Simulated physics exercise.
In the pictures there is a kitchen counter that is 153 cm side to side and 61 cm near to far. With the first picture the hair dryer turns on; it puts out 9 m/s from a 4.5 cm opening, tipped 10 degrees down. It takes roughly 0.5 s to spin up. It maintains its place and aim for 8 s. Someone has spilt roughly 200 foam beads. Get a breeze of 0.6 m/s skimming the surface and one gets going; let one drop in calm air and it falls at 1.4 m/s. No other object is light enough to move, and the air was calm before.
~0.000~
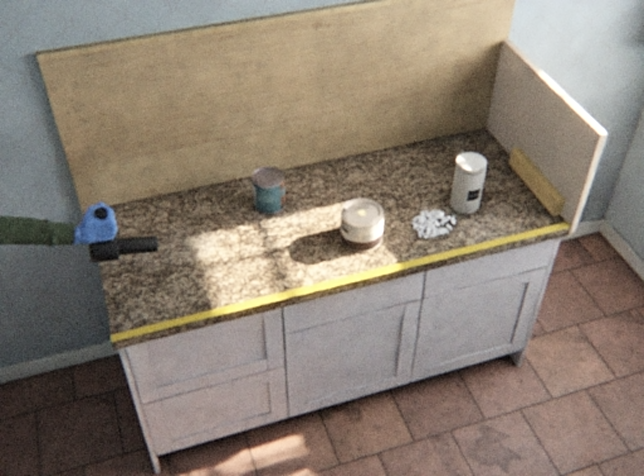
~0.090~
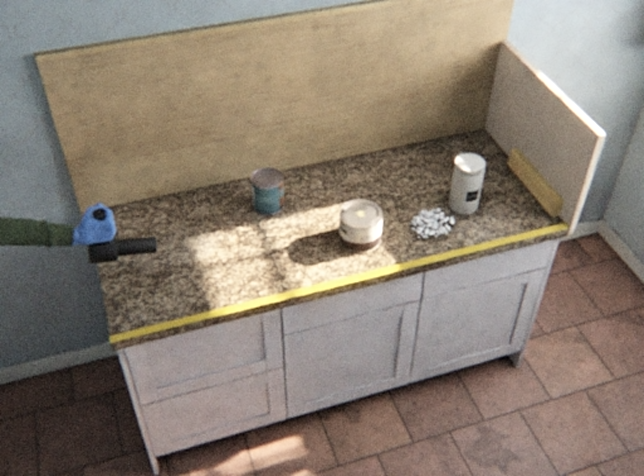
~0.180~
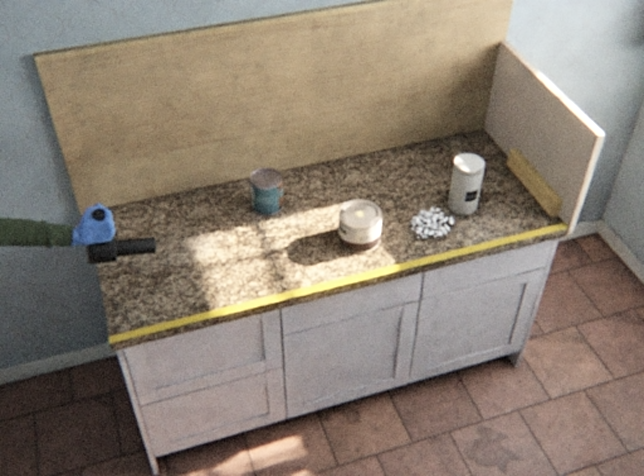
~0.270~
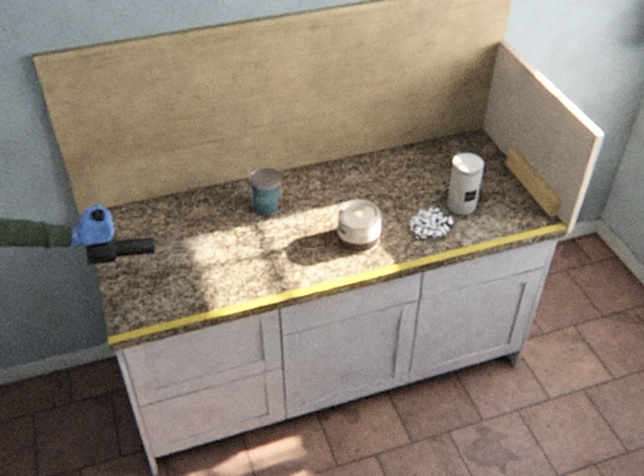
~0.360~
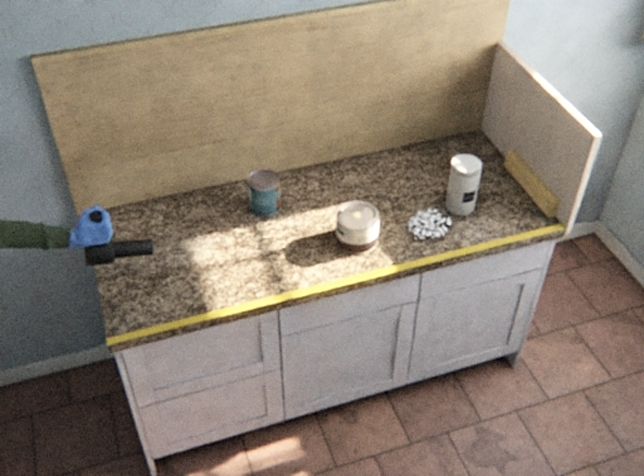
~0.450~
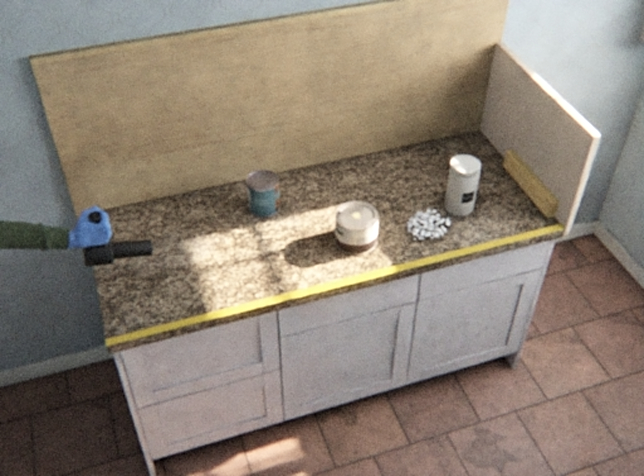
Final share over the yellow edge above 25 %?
Yes, I'm expecting the count past that edge to surpass a quarter.
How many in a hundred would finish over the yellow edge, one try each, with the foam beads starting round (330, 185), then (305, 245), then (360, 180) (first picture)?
Roughly 0 %, then 90 %, then 0 %.
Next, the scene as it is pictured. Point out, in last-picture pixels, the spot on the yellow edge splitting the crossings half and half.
I'd put my finger close to (481, 250).
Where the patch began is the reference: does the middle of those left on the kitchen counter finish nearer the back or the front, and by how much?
It has moved to the near edge by around 5 cm.
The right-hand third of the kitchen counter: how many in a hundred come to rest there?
Roughly 40 in a hundred.
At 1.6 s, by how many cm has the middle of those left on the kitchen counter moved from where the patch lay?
About 0 cm.
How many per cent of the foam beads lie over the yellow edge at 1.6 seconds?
About 15 per cent.
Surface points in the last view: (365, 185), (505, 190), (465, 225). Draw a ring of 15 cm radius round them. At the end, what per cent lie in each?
I would say some 0 %, 0 % and 30 % respectively.
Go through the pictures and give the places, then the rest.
In the first picture, the middle of the foam beads is near (431, 223), none has stirred yet and the mouth of the hair dryer is at (157, 243).
In the second picture, the middle of the foam beads is near (430, 222), none has stirred yet and the yellow edge is centred on (358, 281).
In the third picture, the middle of the foam beads is near (430, 222), none has stirred yet, the top of a jar is at (470, 162) and the top of a tin is at (360, 214).
In the fourth picture, the middle of the foam beads is near (428, 222) and none has stirred yet.
In the fifth picture, the middle of the foam beads is near (427, 223) and none has stirred yet.
In the sixth picture, the middle of the foam beads is near (426, 223) and none has stirred yet.
After 1.6 s the count stands so, 14 % are over the yellow edge; the middle of those still in play is near (431, 228).
After 2.6 s the count stands so, 34 % are over the yellow edge; the middle of those still in play is near (431, 230).
After 4.4 s the count stands so, 48 % are over the yellow edge; the middle of those still in play is near (434, 234).
After 8.0 s, at the end, 60 % are over the yellow edge; the middle of those still in play is near (434, 234).
